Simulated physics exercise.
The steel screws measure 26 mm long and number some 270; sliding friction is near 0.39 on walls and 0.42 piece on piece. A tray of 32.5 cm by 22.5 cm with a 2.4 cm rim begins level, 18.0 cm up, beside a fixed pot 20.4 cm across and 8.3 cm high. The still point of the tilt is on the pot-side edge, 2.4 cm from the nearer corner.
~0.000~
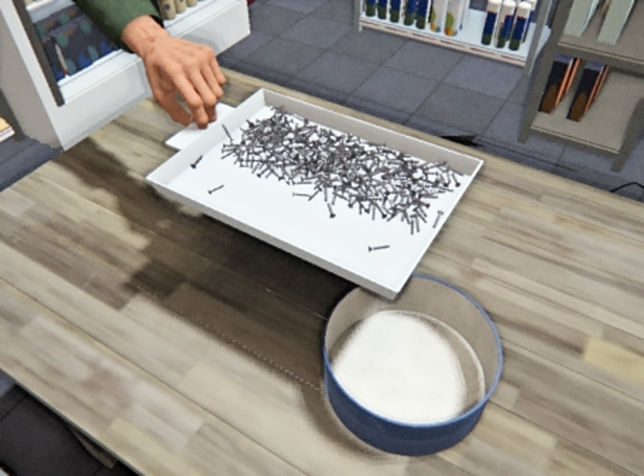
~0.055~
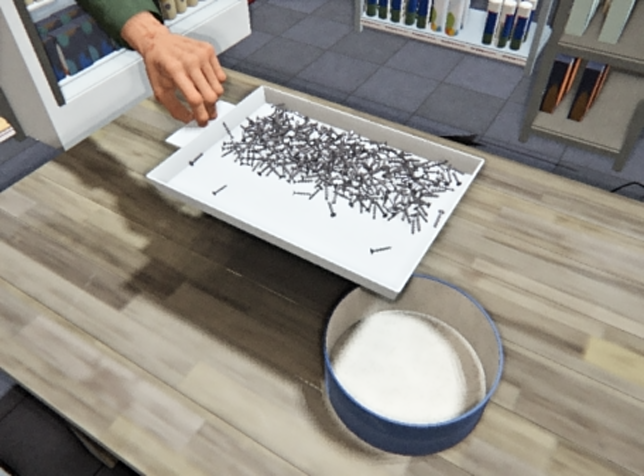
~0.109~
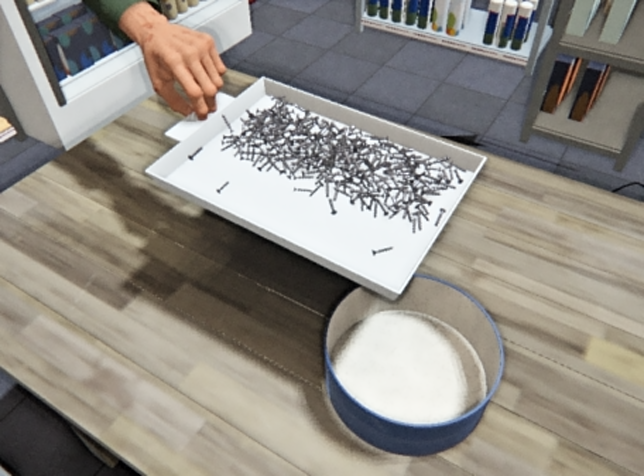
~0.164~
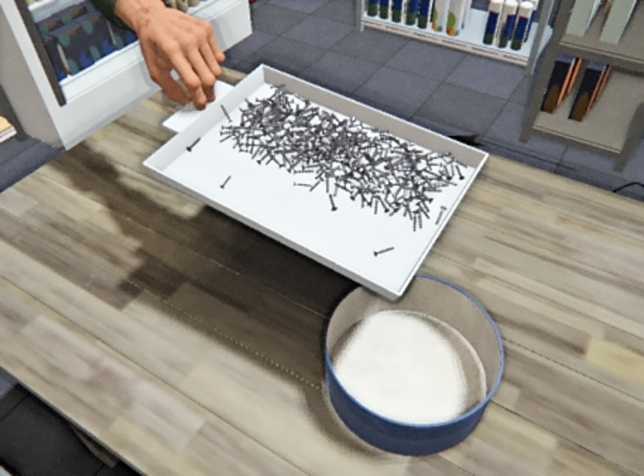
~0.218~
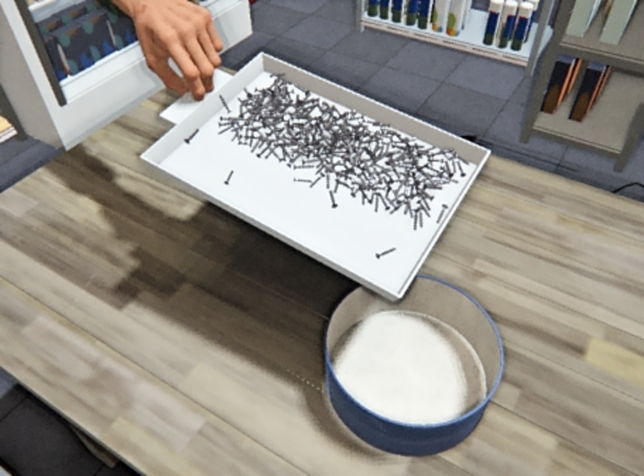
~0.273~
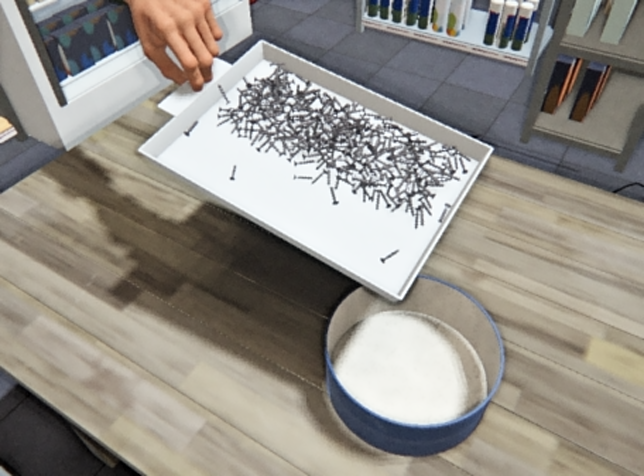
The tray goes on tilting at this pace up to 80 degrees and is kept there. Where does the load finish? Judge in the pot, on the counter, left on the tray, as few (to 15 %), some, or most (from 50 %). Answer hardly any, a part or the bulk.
In the pot: The bulk; on the counter: Hardly any; left on the tray: Hardly any.
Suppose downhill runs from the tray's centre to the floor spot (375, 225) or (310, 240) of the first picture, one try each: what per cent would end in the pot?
Some 70 and 60 per cent.
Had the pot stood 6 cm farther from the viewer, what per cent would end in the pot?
It would be near 30 per cent.
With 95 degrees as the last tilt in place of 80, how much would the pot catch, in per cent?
It would be near 100 per cent.
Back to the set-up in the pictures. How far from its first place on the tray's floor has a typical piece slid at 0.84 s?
About 13 cm.
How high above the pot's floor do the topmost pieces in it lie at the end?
About 3.5 cm.
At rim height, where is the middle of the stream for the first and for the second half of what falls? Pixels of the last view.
At about (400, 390), then at (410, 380).
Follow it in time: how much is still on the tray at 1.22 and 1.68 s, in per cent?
In turn: 75, 20.
Then, at 0.84 s, tilt 44 degrees; the tray holds 100 %, the pot 0 %.
After 1.22 s, tilt 66 degrees; the tray holds 75 %, the pot 20 %.
Then, at 1.68 s, tilt 80 degrees; the tray holds 20 %, the pot 70 %.
In the end, at 2.7 s, pot 100 %, counter 0 %, tray 0 %.
